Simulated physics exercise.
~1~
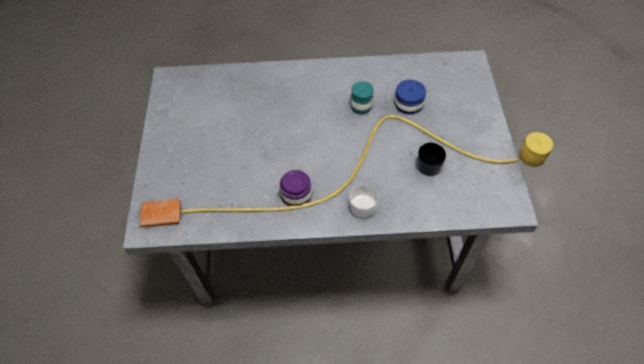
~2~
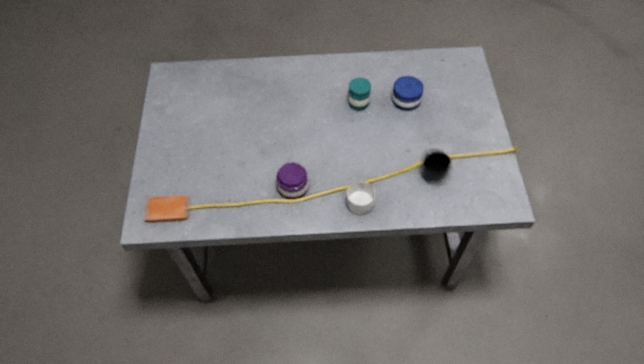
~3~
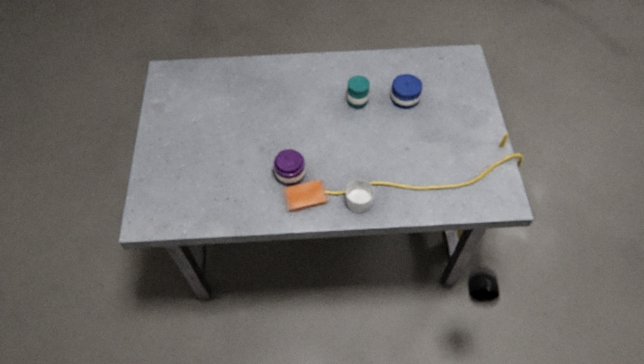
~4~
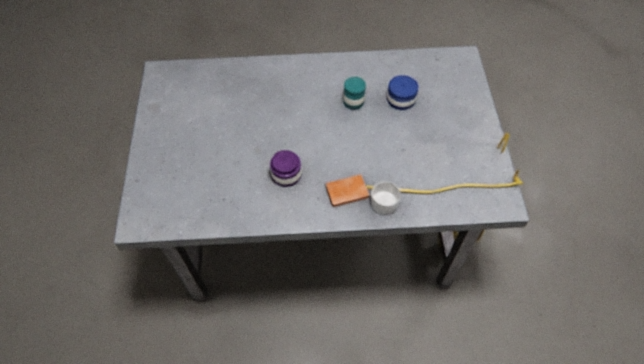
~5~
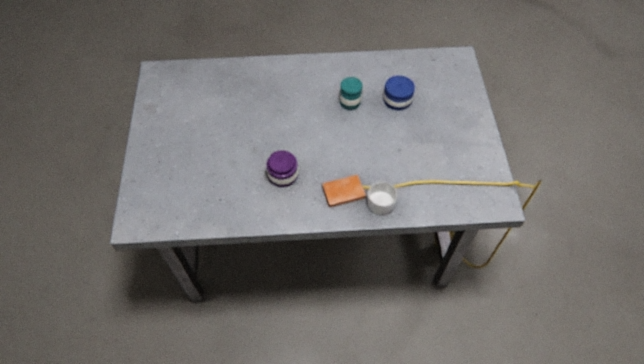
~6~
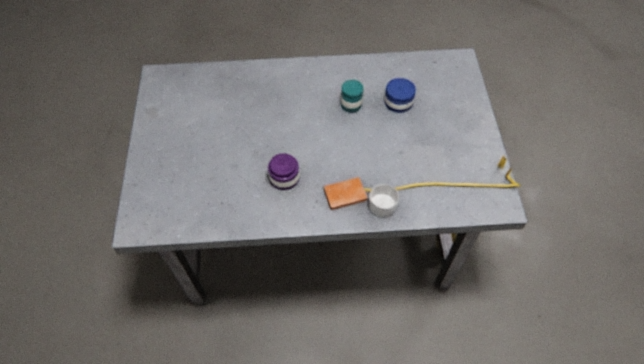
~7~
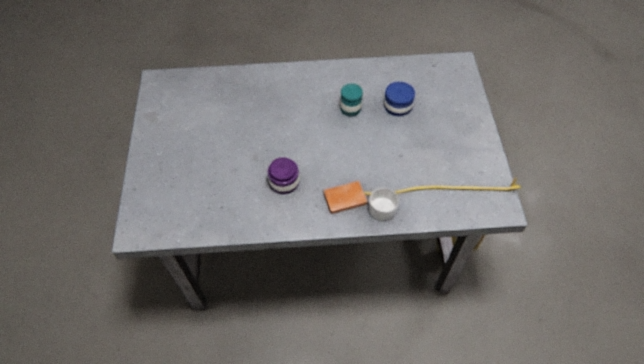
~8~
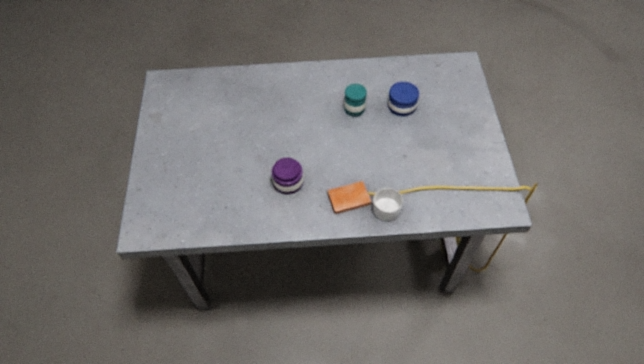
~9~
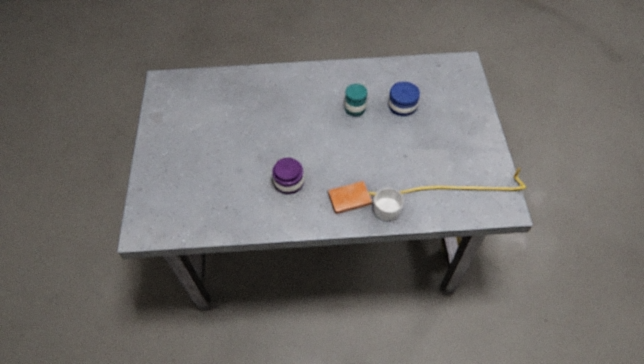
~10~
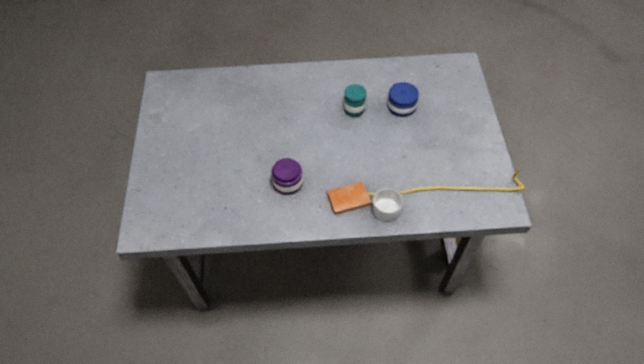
On a grey table, a falling yellow speaker dragging an orange phone by cable, black mug toppling off, white mug stopping near the edge.
